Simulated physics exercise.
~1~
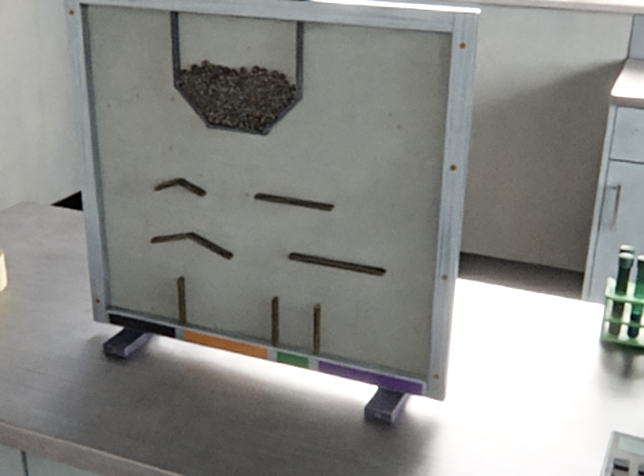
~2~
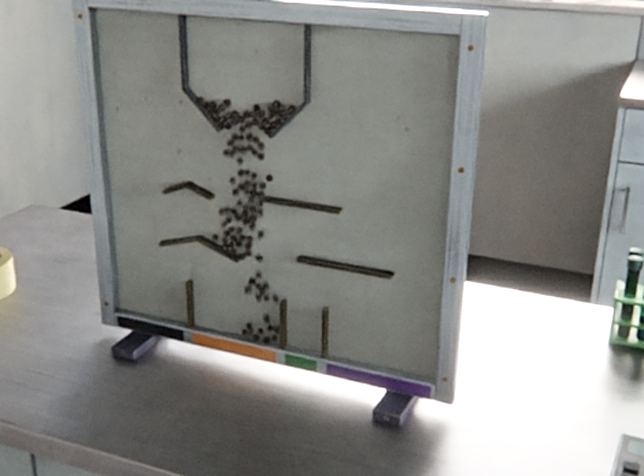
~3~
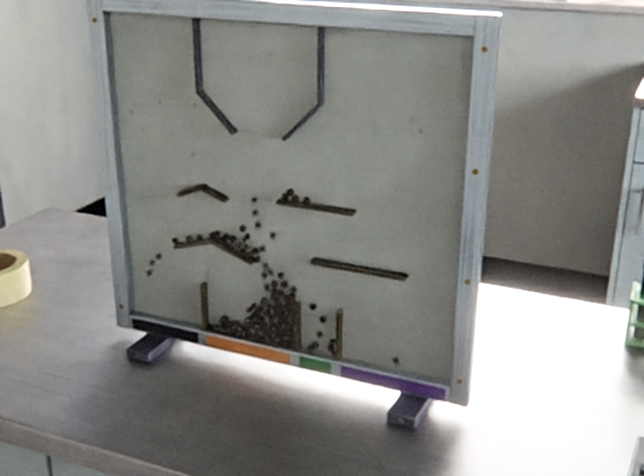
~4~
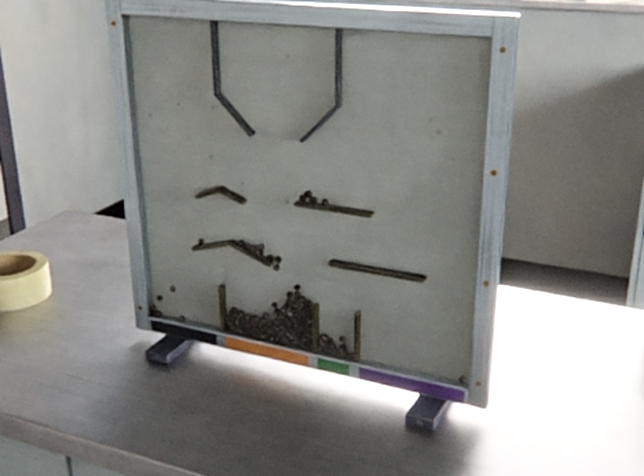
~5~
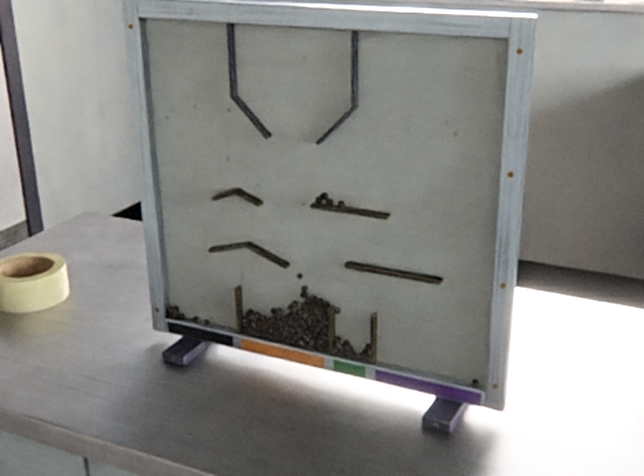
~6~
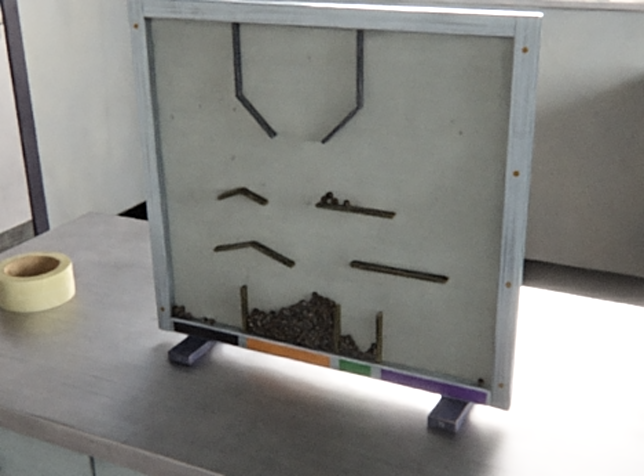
On a table in a lab-like room, small brown beads poured from a hopper in an upright, windowed case, bouncing off slanted ledges, and most piled up in the orange bin, with some in black and green and a few left on a ledge.
